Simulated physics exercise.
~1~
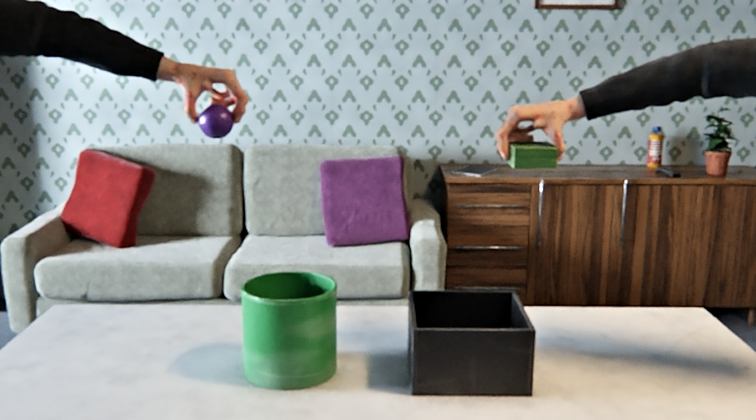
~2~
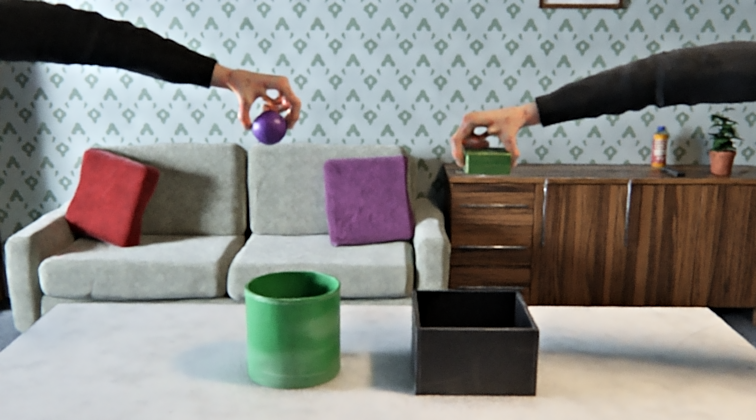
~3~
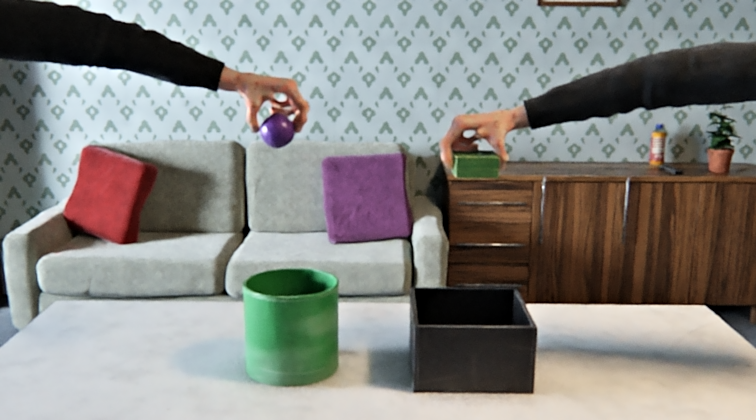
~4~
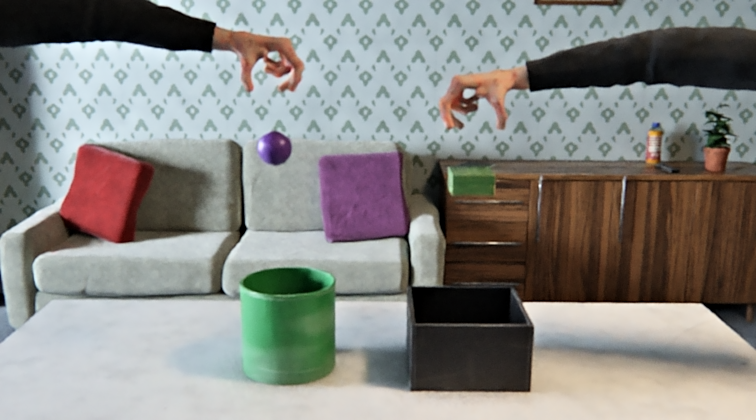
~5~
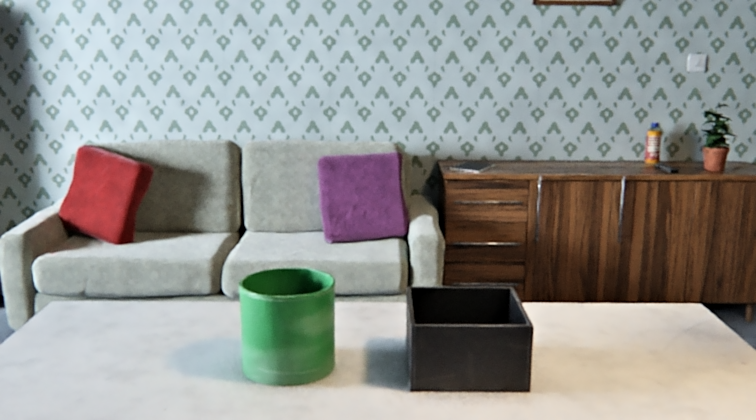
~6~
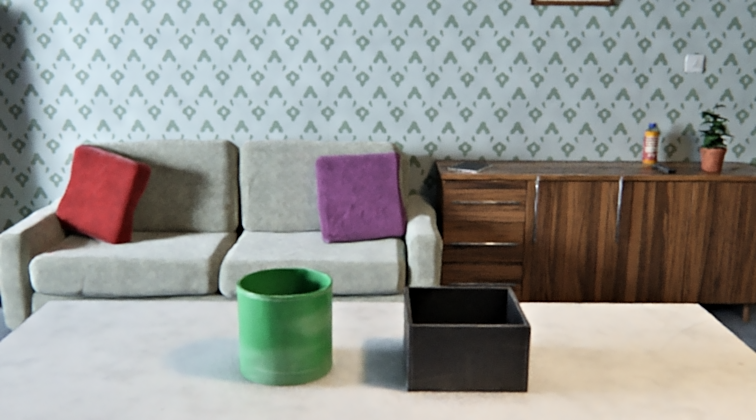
In this clip, one hand brings a purple ball-like object rightward above a green bin while another moves a green block leftward above a black box. Both hands let go and withdraw, the objects fall, and they end up out of sight inside the two containers on the table.
